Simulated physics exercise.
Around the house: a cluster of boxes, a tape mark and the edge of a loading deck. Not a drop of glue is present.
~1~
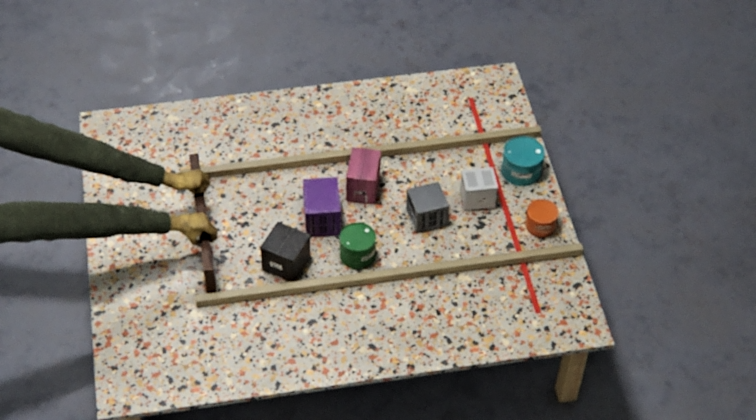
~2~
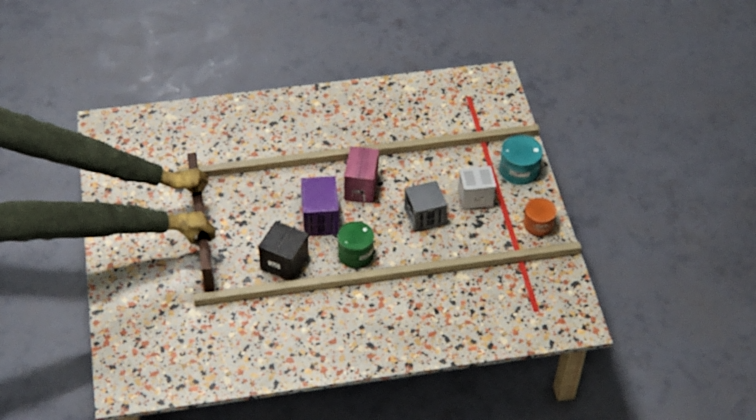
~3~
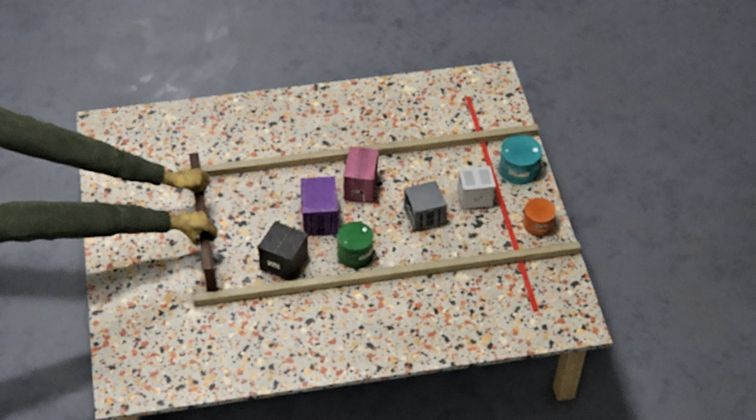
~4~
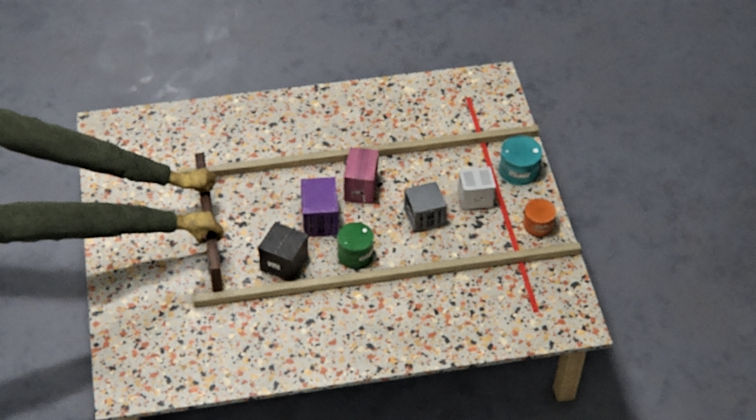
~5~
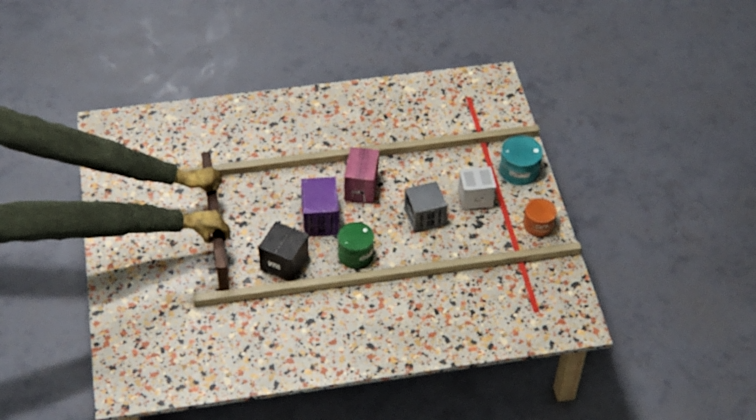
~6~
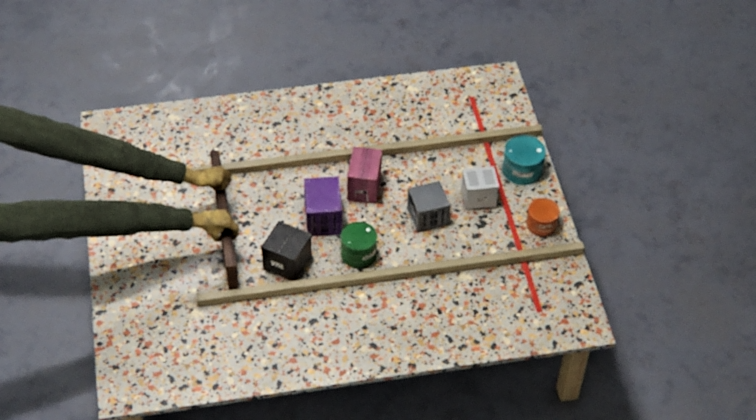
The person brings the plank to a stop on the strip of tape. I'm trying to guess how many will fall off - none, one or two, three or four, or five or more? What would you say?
It ends with just one or a pair down.
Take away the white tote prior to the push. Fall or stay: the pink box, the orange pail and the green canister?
Note: Pink box stays up top / orange pail falls away / green canister stays up top.
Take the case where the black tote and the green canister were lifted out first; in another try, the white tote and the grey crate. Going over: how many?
Count: 1 (first case); 1 (second).
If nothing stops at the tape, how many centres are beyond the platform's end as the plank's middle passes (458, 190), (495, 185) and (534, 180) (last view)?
The counts are 0, 2 and 5, in that order.
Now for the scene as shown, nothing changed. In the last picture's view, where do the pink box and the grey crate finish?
You'll see the pink box at (510, 141), with the grey crate at (558, 189).
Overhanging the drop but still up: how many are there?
The total would be 3.
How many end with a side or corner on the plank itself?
It's 3.
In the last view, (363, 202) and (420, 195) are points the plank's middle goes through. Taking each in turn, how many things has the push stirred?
So far 4, and 6 at the second.
Soon after, none off yet; orange pail at rest near (543, 217); turquoise canister at rest near (524, 160); white tote at rest near (480, 189).
Then, none off yet; orange pail moving near (546, 217); turquoise canister at rest near (524, 160); white tote moved well along near (535, 185).
At rest, the number that fall off is one or two; fallen, white tote and orange pail.
